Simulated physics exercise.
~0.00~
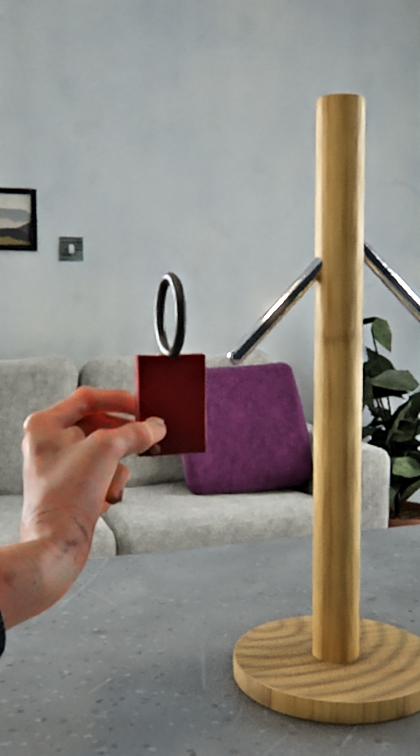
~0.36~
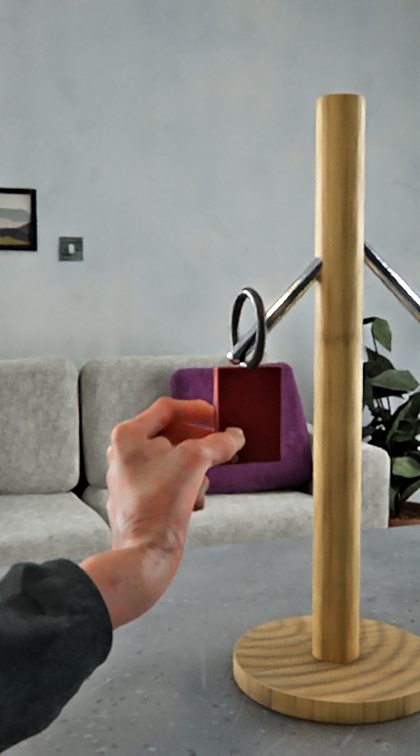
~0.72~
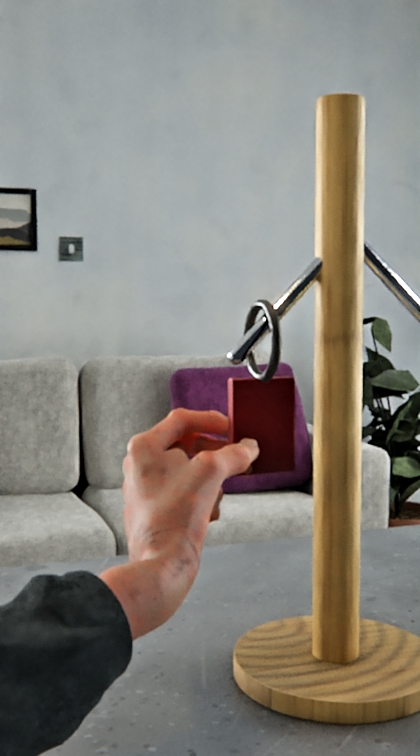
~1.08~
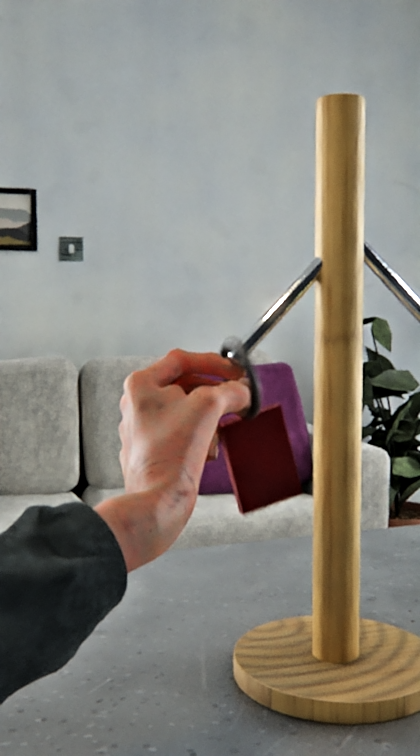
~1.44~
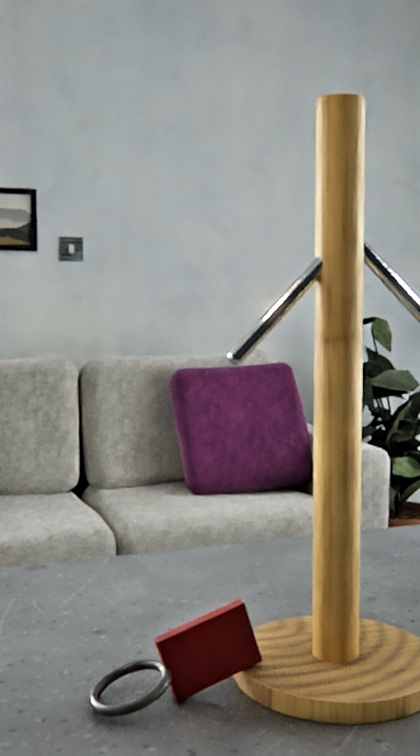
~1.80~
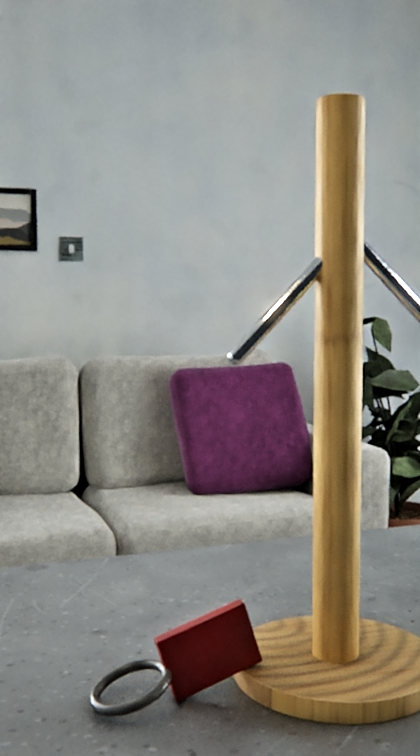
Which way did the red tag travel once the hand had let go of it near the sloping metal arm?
It went down, dropping from the metal arm to the tabletop beside the stand's base.
